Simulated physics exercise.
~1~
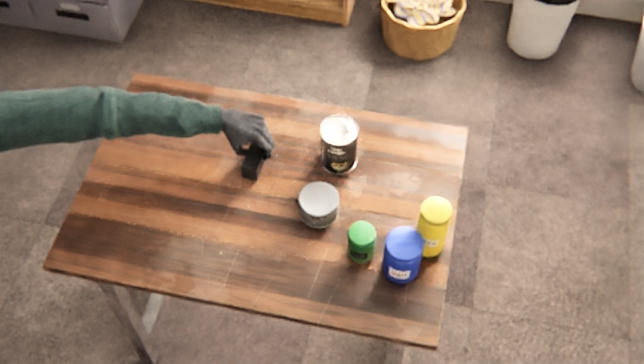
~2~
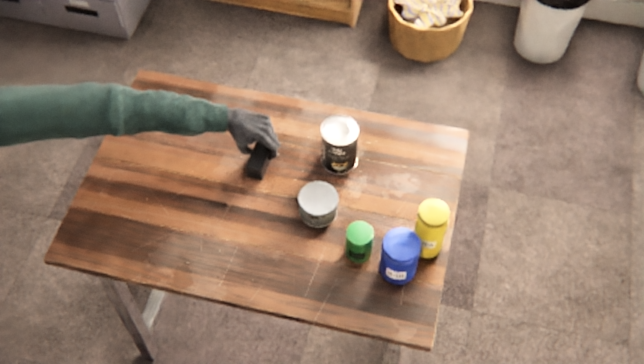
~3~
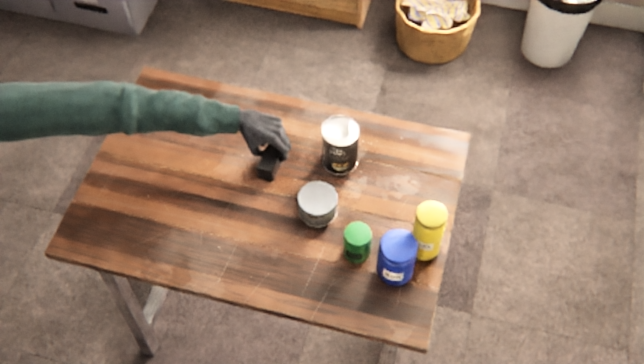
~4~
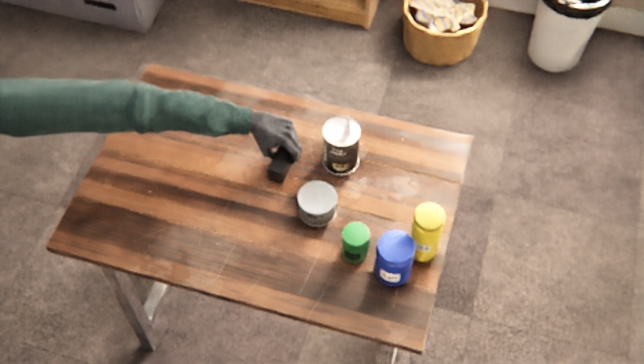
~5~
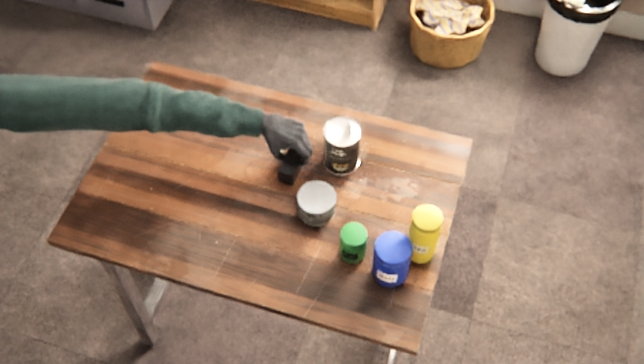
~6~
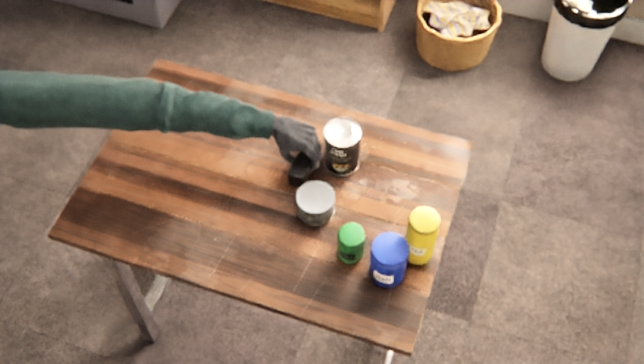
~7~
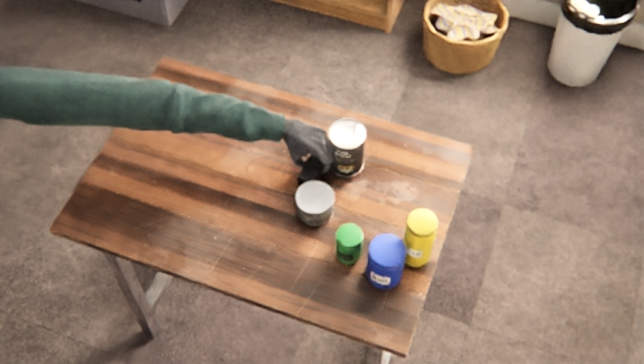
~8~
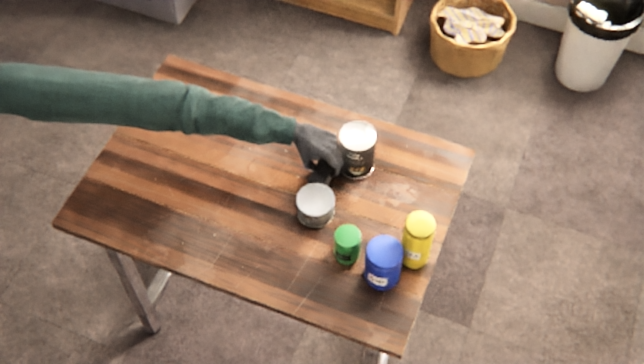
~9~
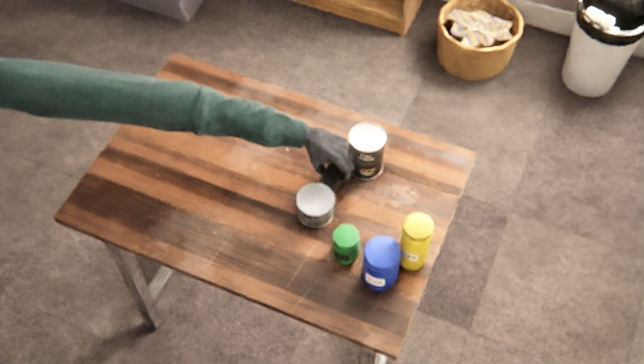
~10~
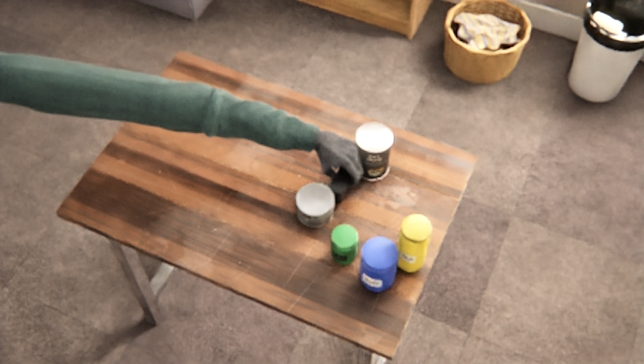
A gloved dark hand in a green sleeve reaches in from the left over a striped brown wooden table, seen from above at an angle, with a basket and a white bin on the floor behind. A black tin stands near the middle, a grey tub just below it, and green, blue and yellow jars cluster toward the right end. The hand slowly slides a small black block rightward, as the view drifts slightly sideways. It meets the black tin and nudges it a short way right. The tin ends upright, while the tub and jars stay put.
